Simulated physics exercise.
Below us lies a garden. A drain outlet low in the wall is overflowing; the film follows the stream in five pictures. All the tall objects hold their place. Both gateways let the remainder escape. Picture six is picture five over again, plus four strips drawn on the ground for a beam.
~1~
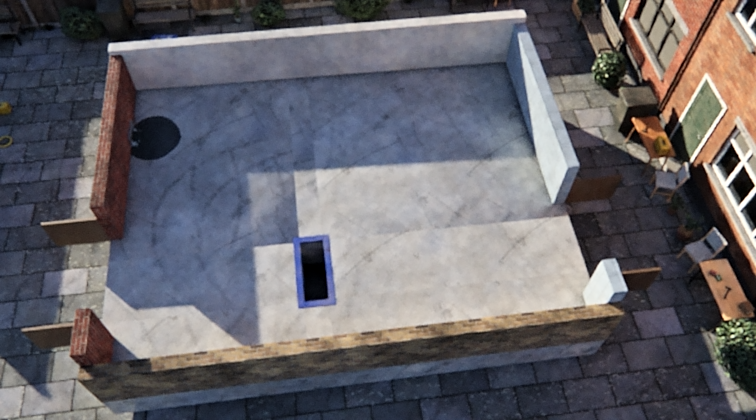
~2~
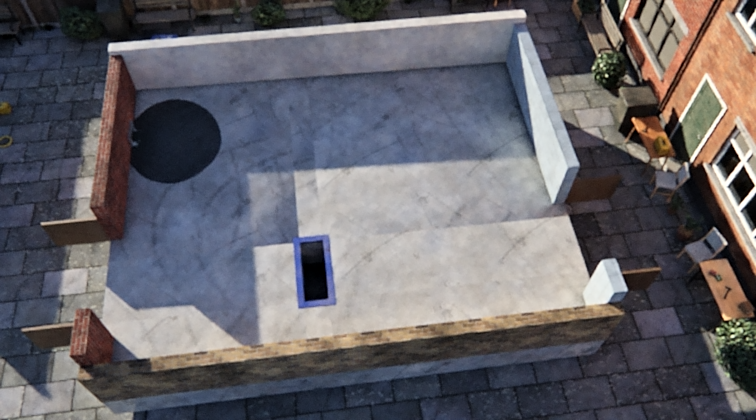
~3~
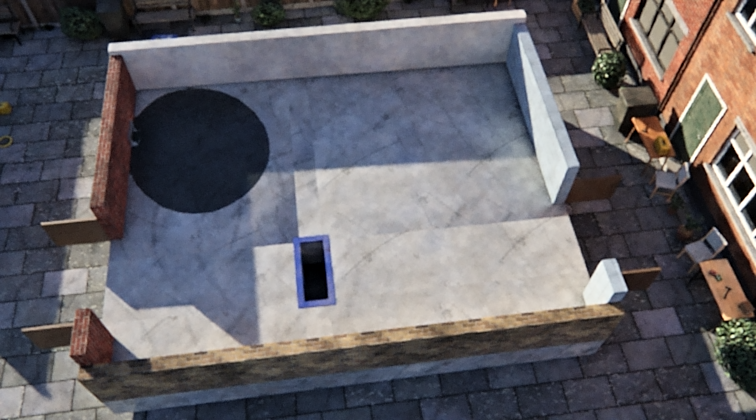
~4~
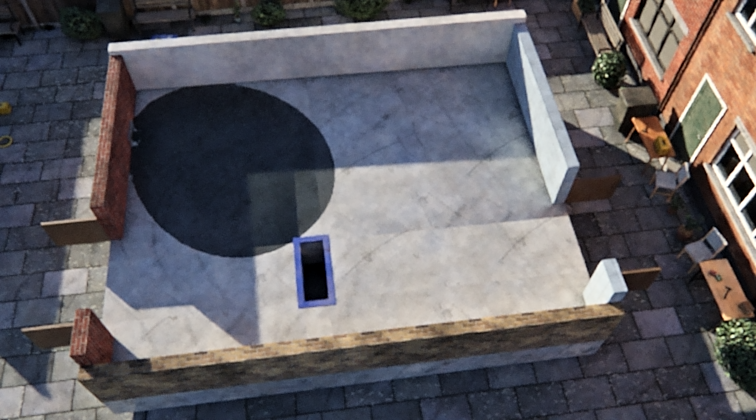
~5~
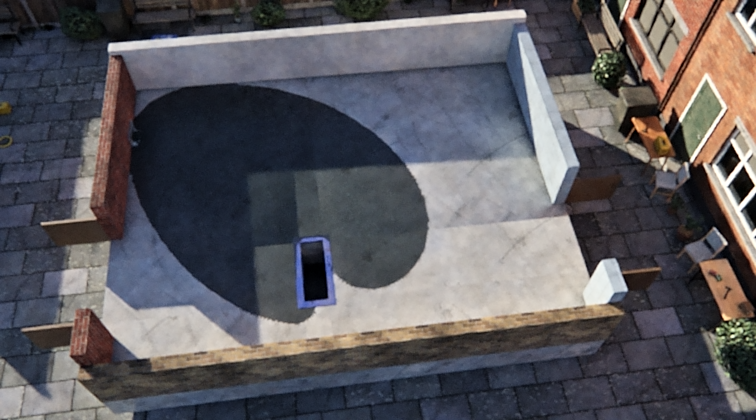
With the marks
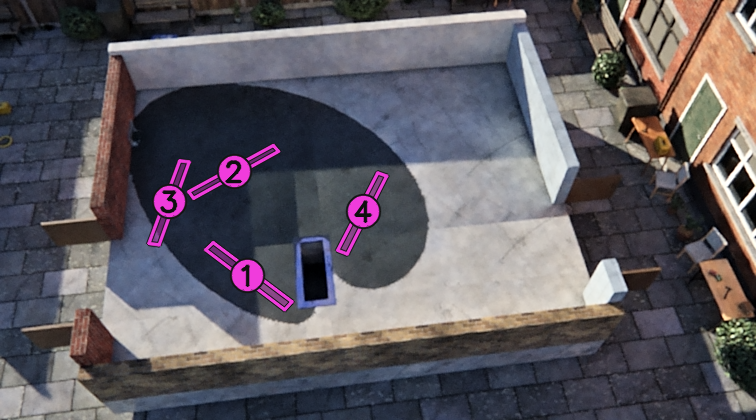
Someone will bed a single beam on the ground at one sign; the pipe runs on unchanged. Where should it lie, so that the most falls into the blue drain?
4 works best here.
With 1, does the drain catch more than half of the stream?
No.
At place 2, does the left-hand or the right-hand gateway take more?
More leaves on the right.
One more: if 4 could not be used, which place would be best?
That is place 1.
On the marked copy, 1 from (209, 246) to (288, 305); 2 from (191, 195) to (275, 148); 3 from (153, 244) to (184, 161); 4 from (342, 252) to (382, 174).
For place 1, about 33 % of the stream goes into the blue drain, about 67 % out by the gates.
For place 2, about 7 % of the stream goes into the blue drain, about 92 % out by the gates.
For place 3, about 17 % of the stream goes into the blue drain, about 82 % out by the gates.
For place 4, about 59 % of the stream goes into the blue drain, about 39 % out by the gates.
